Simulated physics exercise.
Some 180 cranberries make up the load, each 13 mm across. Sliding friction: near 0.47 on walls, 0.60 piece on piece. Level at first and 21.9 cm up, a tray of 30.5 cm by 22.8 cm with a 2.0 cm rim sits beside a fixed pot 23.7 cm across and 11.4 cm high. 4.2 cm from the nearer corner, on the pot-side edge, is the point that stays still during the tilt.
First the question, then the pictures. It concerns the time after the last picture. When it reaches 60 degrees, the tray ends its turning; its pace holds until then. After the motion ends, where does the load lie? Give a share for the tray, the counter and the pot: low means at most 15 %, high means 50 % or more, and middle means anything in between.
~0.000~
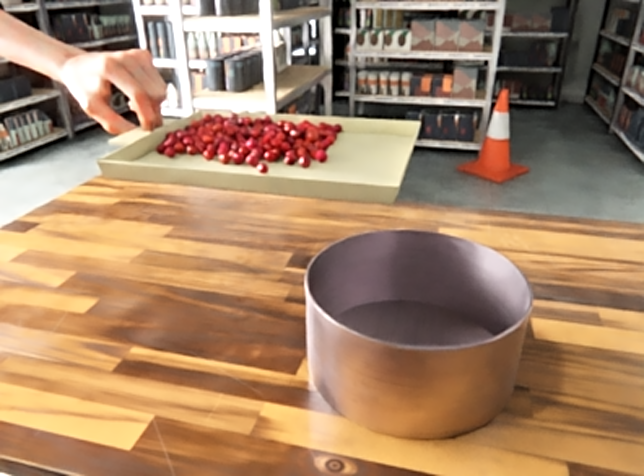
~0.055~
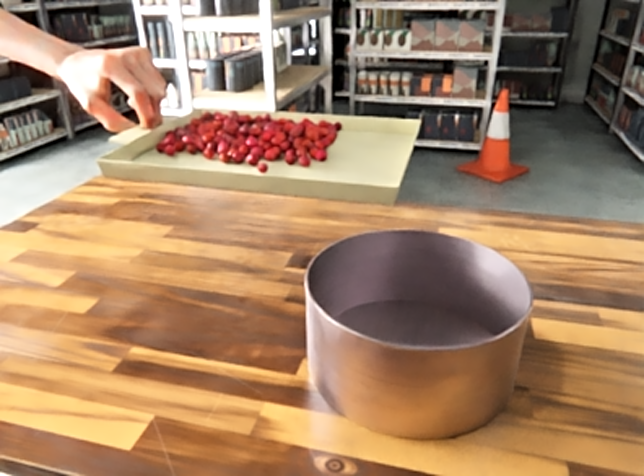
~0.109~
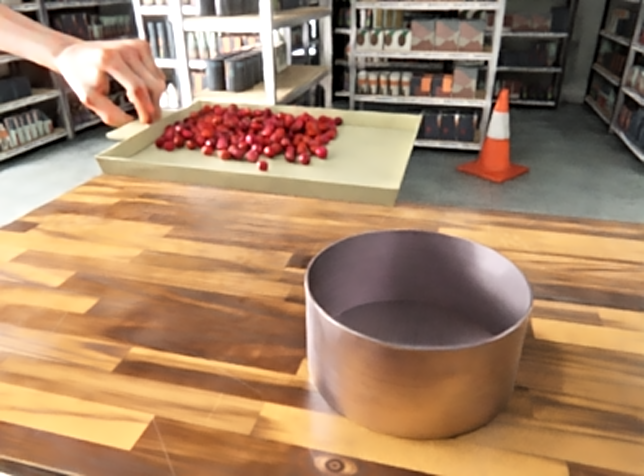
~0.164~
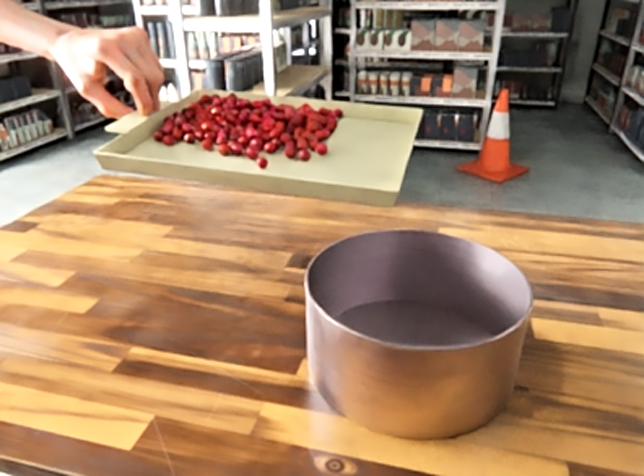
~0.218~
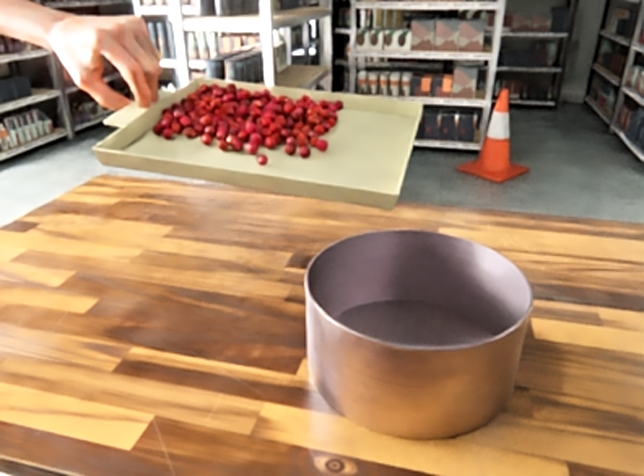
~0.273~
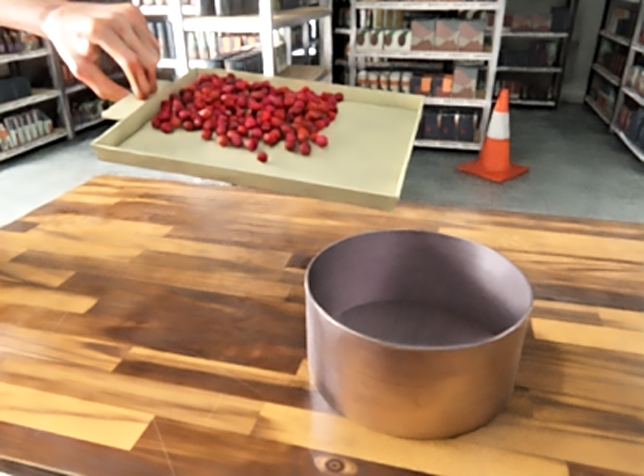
Shares: Left on the tray high, counter low, pot low.
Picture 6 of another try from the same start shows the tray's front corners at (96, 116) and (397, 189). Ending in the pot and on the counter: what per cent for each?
The pot gets 15 and the counter 0.
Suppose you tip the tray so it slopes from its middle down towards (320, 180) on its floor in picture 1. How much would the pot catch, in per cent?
20 %.
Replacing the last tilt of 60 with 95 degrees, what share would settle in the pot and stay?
Pot share: About 50 per cent.
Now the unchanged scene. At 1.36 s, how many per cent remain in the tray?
I'd say close to 90 per cent.
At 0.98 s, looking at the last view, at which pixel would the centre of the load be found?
Estimated centre of load: Around (281, 136).
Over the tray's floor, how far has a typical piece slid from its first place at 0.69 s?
Displacement on the tray: Roughly 8 cm.
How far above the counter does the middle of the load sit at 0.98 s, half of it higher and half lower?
The halfway line is at about 28 cm.
Then, at 0.69 s, tilt 35 degrees; the tray holds 100 %, the pot 0 %.
Then, at 0.98 s, tilt 51 degrees; the tray holds 95 %, the pot 0 %.
Then, at 1.36 s, tilt 60 degrees; the tray holds 90 %, the pot 5 %.
In the end, at 2.1 s, tray 90 %, counter 5 %, pot 5 %.
